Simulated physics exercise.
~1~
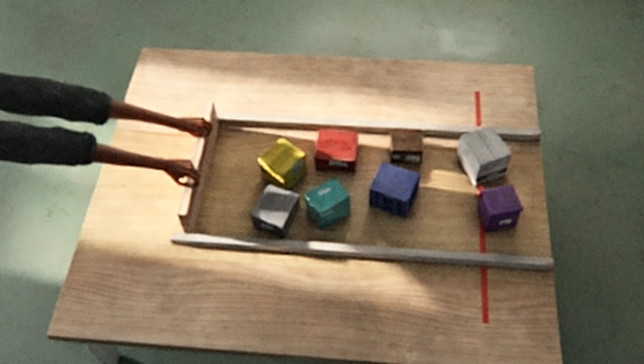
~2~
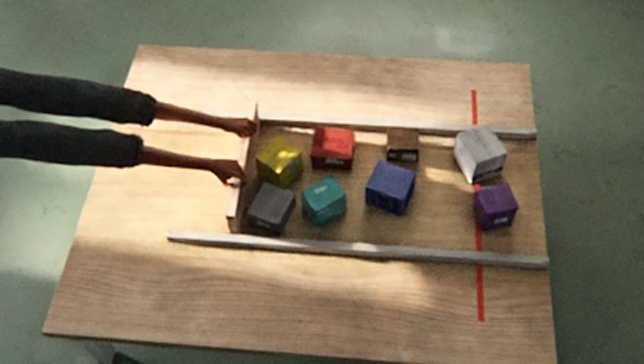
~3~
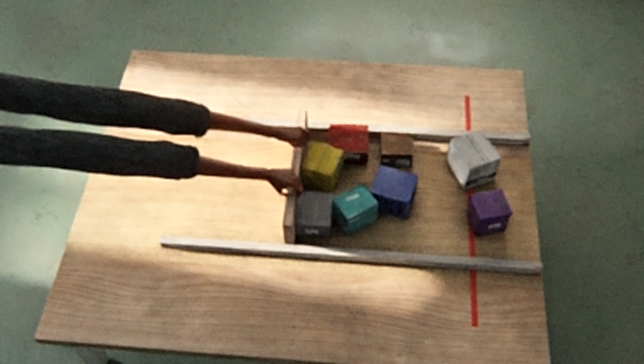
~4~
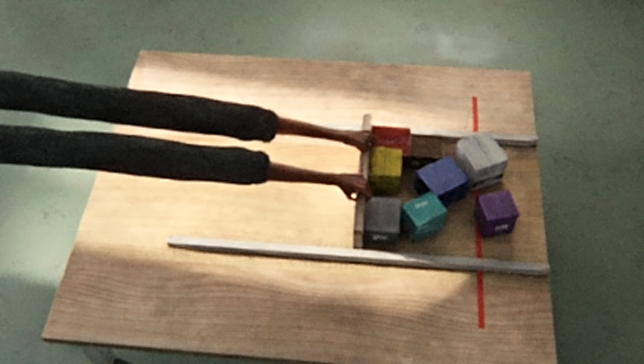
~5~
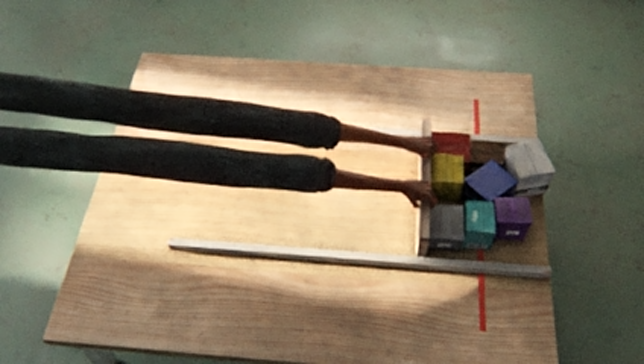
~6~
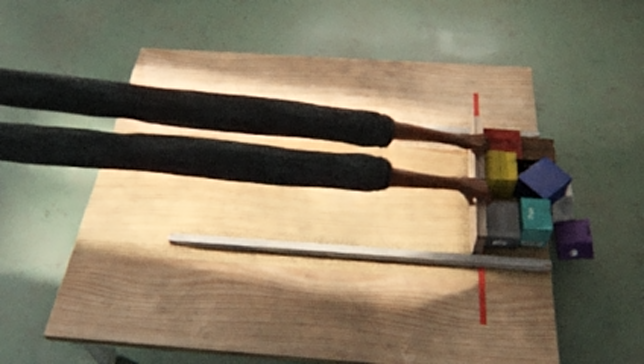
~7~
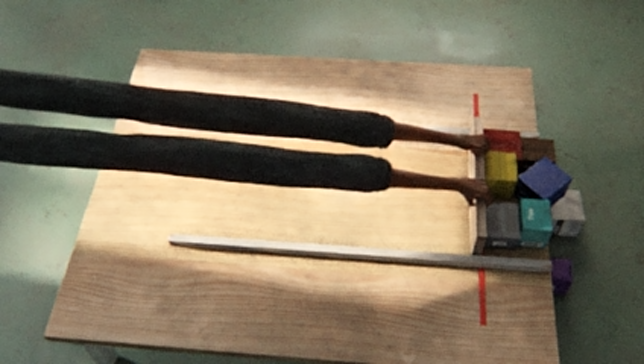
On a wooden tabletop with an open edge at the right, two dark-sleeved arms hold an upright plank behind a scattering of colourful boxes between pale rails. The hands slide the plank rightward, and it gathers the grey, yellow, turquoise and red boxes first. As it continues, the brown and blue boxes are pushed along too, and the load bunches up against the white and purple ones. The plank reaches the red tape and halts there as the white and purple boxes go over the edge. The rest stay crowded together at the rim.
